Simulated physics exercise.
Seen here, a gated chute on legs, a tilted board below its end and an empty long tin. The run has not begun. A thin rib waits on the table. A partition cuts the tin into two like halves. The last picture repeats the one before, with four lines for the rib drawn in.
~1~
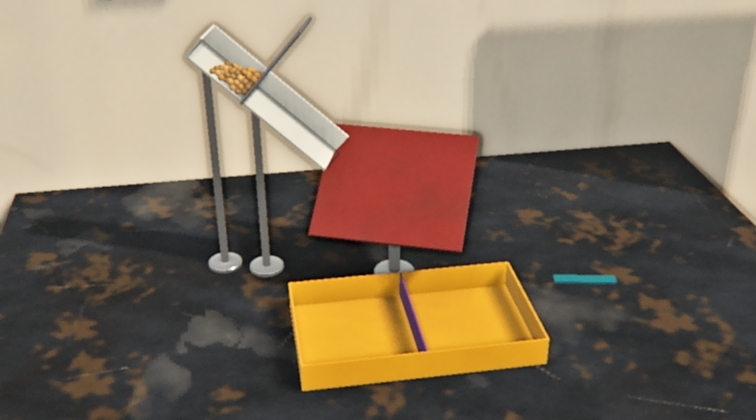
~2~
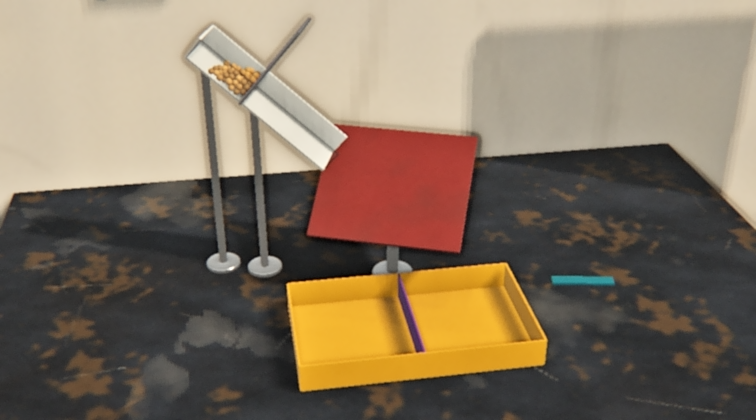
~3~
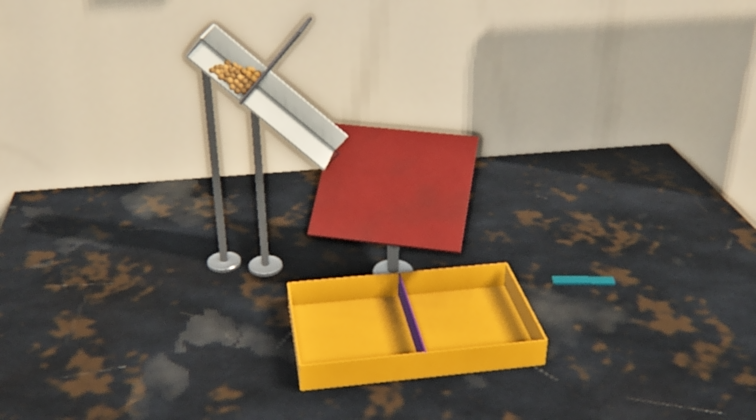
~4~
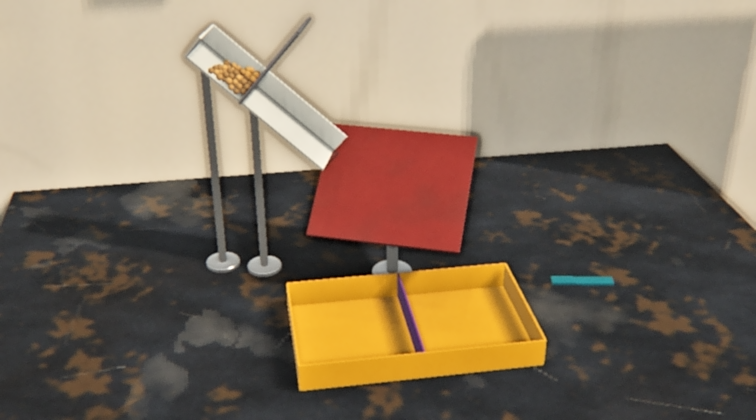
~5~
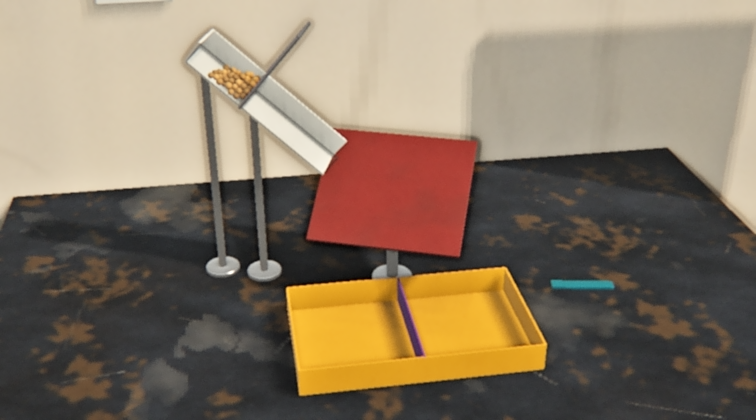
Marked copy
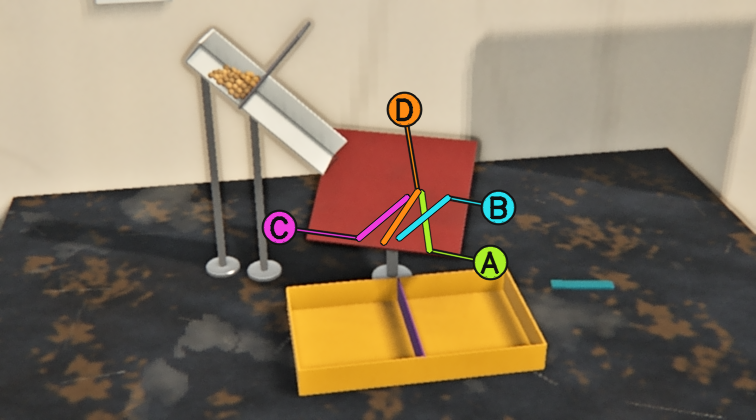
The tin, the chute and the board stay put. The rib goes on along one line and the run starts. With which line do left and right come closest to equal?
A works best here.
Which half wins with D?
More lands on the left.
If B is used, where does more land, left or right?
More lands on the left.
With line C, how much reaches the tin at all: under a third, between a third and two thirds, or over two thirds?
Over two thirds.
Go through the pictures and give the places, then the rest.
The first picture shows load behind the gate at (239, 75), round wooden beads; lip of the chute at (329, 161), sloping fairly steeply.
The second picture shows middle of the board at (393, 185), tilted fairly steeply; middle of its low edge at (382, 243); of its high edge at (404, 130).
The third picture shows front corners of the tin at (300, 366) and (547, 340); front end of its middle wall at (426, 353).
The fourth picture shows middle of the load at (237, 75); lip at (327, 161).
The fifth picture shows middle of the load at (237, 80); lip at (327, 166).
On the marked copy, line A from (421, 192) to (429, 250); line B from (448, 197) to (399, 238); line C from (407, 197) to (358, 238); line D from (417, 191) to (383, 242).
For line A, of what is caught, about half in the left half, about half in the right.
For line B, of what is caught, most in the left half, a small part in the right.
For line C, of what is caught, nearly all in the left half, a stray few in the right.
For line D, of what is caught, nearly all in the left half, a stray few in the right.
